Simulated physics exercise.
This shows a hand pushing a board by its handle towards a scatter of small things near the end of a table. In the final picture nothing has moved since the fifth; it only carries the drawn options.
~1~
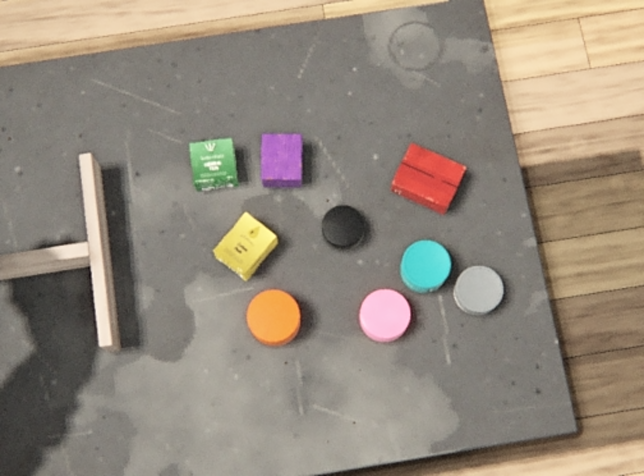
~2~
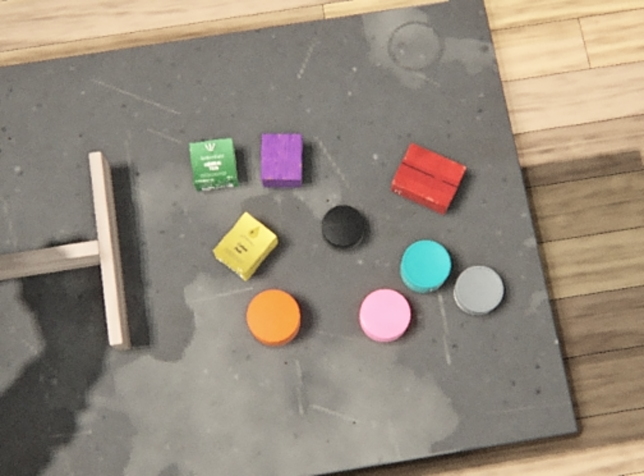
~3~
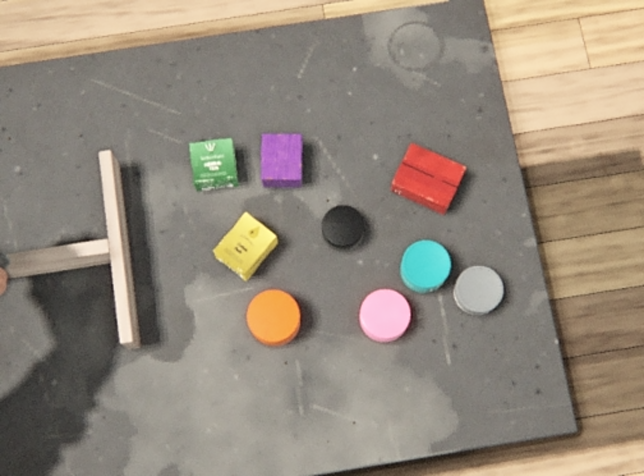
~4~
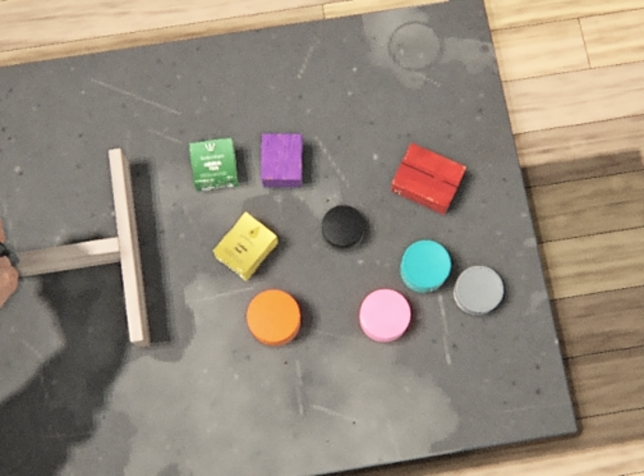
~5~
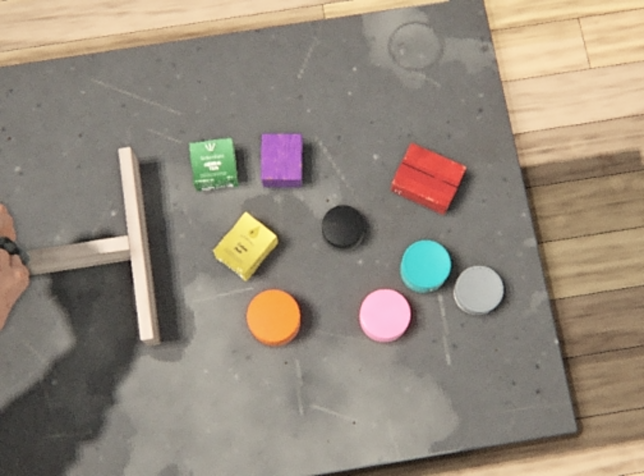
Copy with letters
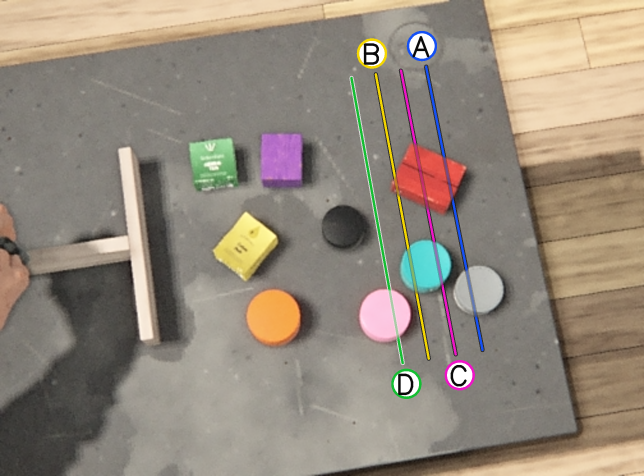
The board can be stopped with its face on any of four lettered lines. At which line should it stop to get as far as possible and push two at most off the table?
It should halt at A.
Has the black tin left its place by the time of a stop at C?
Yes.
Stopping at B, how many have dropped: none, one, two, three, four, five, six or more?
By then, none.
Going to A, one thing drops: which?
It is the red box.
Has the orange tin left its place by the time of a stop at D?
Yes.
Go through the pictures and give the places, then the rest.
The first picture shows turquoise jar (425, 268); yellow box (246, 247); green box (214, 165).
The second picture shows board (105, 246); grey tin (478, 291).
The third picture shows board (115, 244); orange tin (275, 319).
The fourth picture shows board (126, 243); purple block (282, 161).
The fifth picture shows board (135, 241); turquoise jar (425, 268); yellow box (246, 247); green box (214, 165).
On the marked copy, A at (453, 203); B at (401, 212); C at (427, 207); D at (376, 215).
With A. Early on, board (250, 223); green box (270, 156); orange tin (297, 315).
Further on, board (364, 206); red box (461, 184); turquoise jar (445, 257).
At the end, board (453, 192); red box over the edge; purple block (505, 127); one fallen.
As for the rest, B is within the limit but short; C is within the limit but short; D is within the limit but short.
